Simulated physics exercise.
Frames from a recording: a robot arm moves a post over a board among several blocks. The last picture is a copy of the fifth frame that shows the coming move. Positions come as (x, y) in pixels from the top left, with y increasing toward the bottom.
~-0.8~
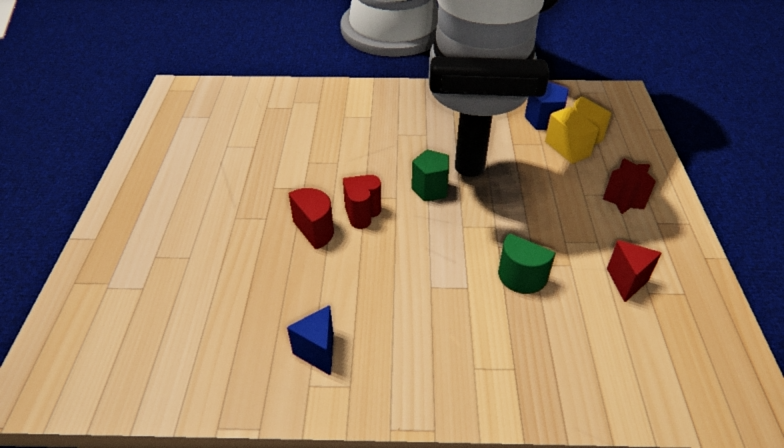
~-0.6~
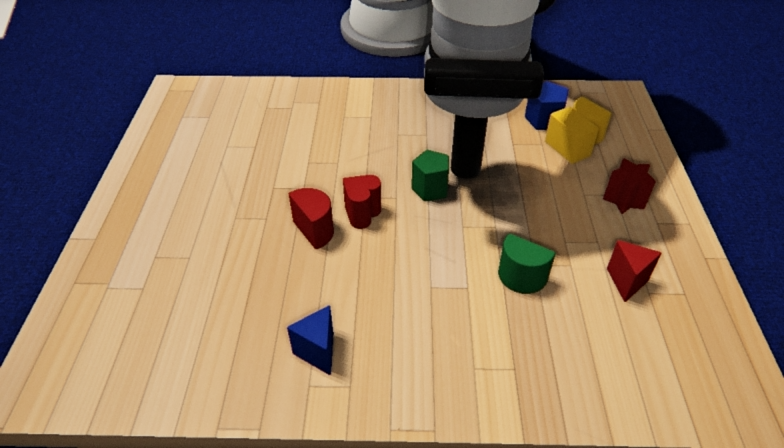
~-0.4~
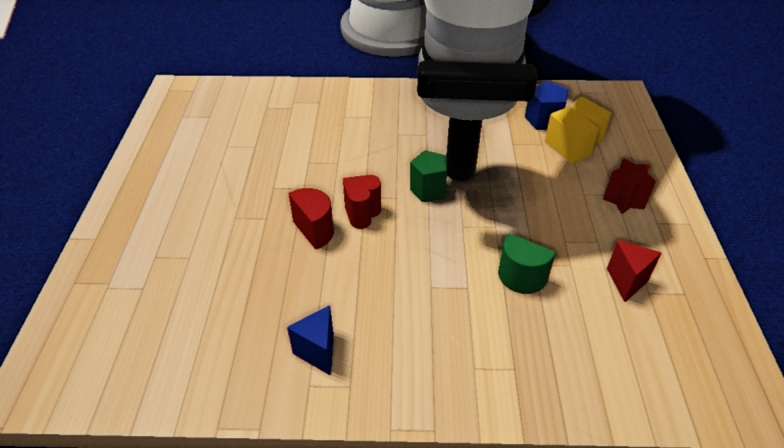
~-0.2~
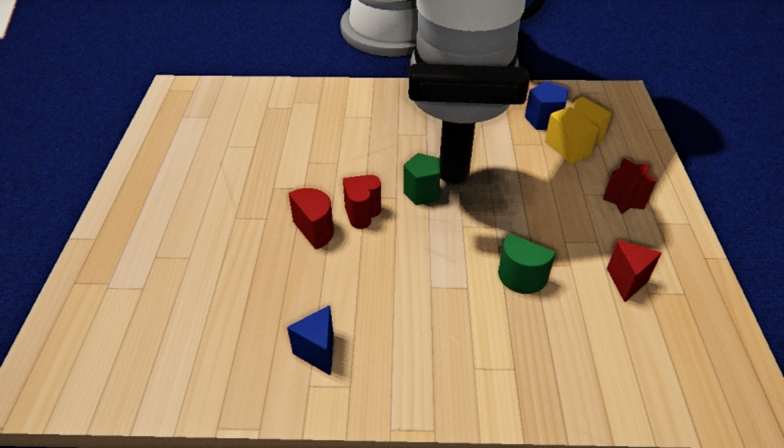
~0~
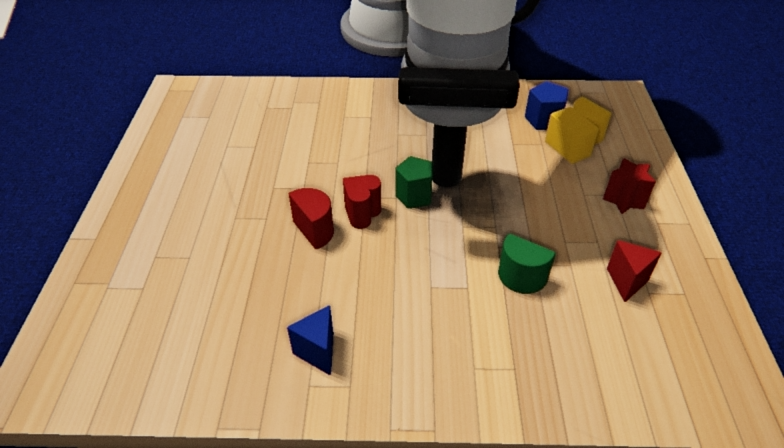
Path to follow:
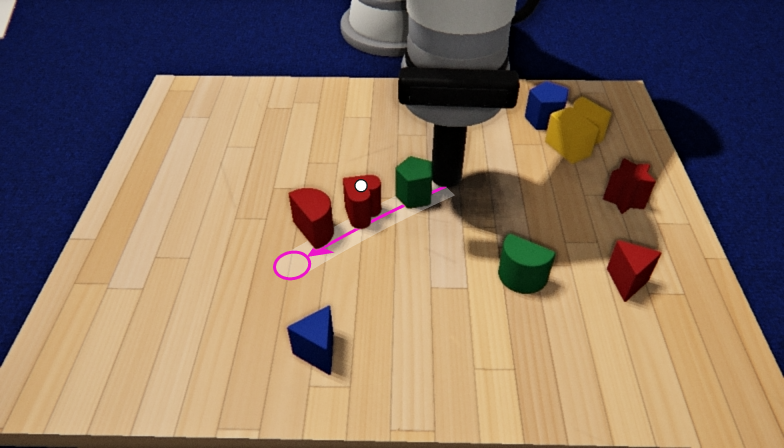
Robot arm sliding its black post slightly left across a wooden board, nudging the green pentagonal block toward the red heart block.
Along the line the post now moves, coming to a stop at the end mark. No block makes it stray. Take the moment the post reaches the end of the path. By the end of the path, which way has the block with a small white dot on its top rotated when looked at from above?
Counterclockwise from above.
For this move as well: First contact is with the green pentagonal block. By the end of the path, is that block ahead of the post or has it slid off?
The post has moved past the green pentagonal block by the time the path ends.
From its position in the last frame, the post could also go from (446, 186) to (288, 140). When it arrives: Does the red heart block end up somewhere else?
No, it doesn't check out.
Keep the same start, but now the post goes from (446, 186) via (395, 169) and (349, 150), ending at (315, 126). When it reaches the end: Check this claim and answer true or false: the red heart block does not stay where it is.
That is false.
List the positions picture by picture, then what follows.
Post's lower end at (470, 167); red half-round block at (312, 201); red heart block at (361, 186); green pentagonal block at (432, 161), in the first frame.
Post at (466, 169); blocks still, in the second frame.
Post at (460, 172); green pentagonal block at (431, 161), in the third frame.
Post at (454, 174); green pentagonal block at (424, 164), in the fourth frame.
Post at (446, 178); red half-round block at (312, 201); red heart block at (361, 186); green pentagonal block at (416, 167), in the fifth frame.
Drawn move, from (446, 186) by way of (397, 209) and (346, 235) to (292, 265); the dot is on the red heart block.
The first path, step by step. One third of the way, post at (396, 200); red half-round block at (296, 208); red heart block at (325, 192), turned 35° anticlockwise; green pentagonal block at (359, 182), turned 40° clockwise.
Two thirds of the way, post at (344, 227); red half-round block at (290, 210), turned 20° anticlockwise; red heart block at (292, 183), turned 45° anticlockwise; green pentagonal block at (329, 185), turned 120° clockwise.
At the end, post at (291, 256); red half-round block at (265, 215), turned 40° clockwise; red heart block at (292, 183), turned 45° anticlockwise; green pentagonal block at (329, 185), turned 120° clockwise.
